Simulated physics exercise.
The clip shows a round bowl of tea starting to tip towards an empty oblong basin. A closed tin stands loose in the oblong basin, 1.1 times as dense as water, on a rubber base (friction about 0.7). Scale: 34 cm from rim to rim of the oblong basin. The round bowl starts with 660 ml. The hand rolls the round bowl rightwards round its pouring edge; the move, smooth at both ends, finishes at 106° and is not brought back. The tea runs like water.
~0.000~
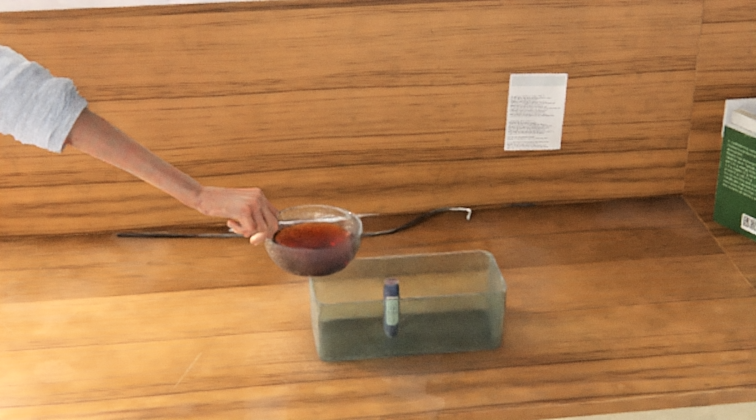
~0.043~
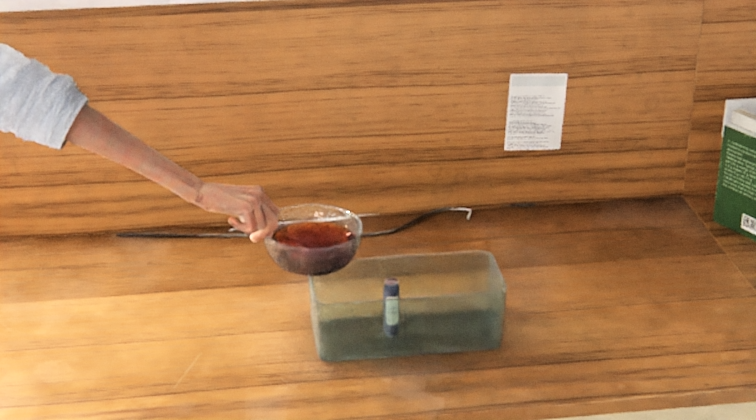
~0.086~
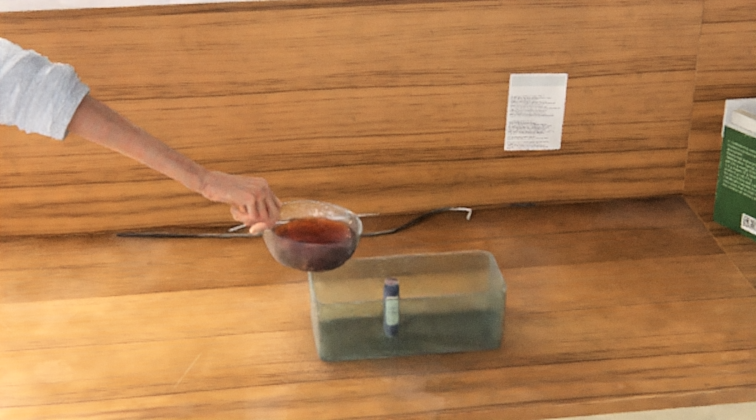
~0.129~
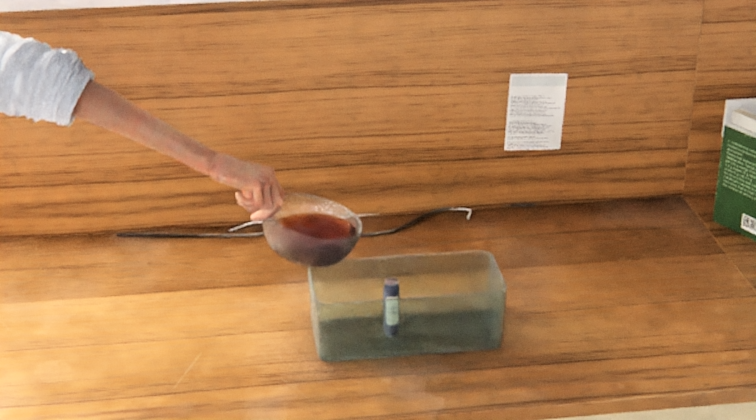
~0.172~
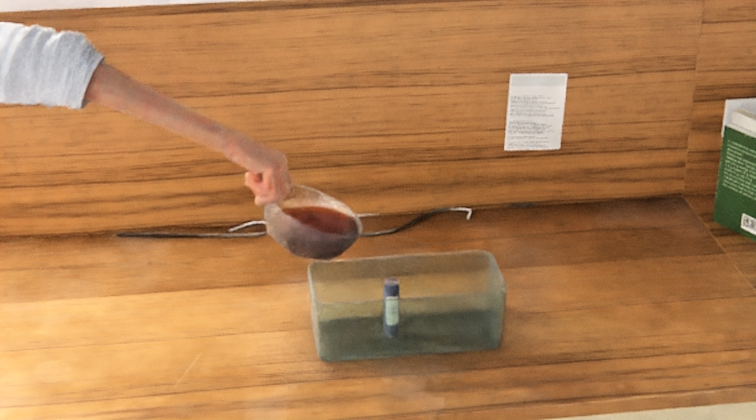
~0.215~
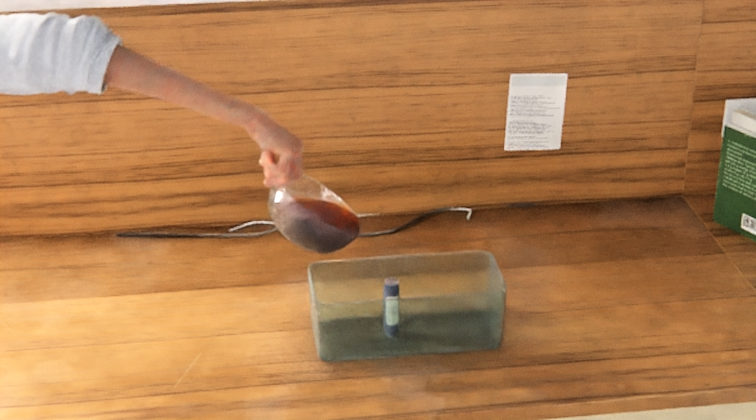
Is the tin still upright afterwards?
The tin goes over.
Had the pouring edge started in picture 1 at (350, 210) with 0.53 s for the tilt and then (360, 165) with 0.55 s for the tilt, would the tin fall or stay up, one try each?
First it goes over; then it falls.
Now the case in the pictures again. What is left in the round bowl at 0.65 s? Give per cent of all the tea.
Near 0 in a hundred.
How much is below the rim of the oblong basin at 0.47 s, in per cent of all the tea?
Some 7 per cent.
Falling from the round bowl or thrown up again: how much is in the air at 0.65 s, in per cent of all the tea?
Near 6 in a hundred.
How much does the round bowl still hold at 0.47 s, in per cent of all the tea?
Some 26 per cent.
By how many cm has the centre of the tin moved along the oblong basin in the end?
About 7.5 cm.
By 0.47 s the tilt is 100° and 26 per cent is still to pour; the tin stands where it began.
By 0.65 s the tilt is 106° and 0 per cent is still to pour; the tin stands where it began.
By 0.84 s the tilt is 106° and 0 per cent is still to pour; the tin leans 10°.
By 1.05 s the tilt is 106° and 0 per cent is still to pour; the tin lies on its side.
At rest the tin lies on its side.
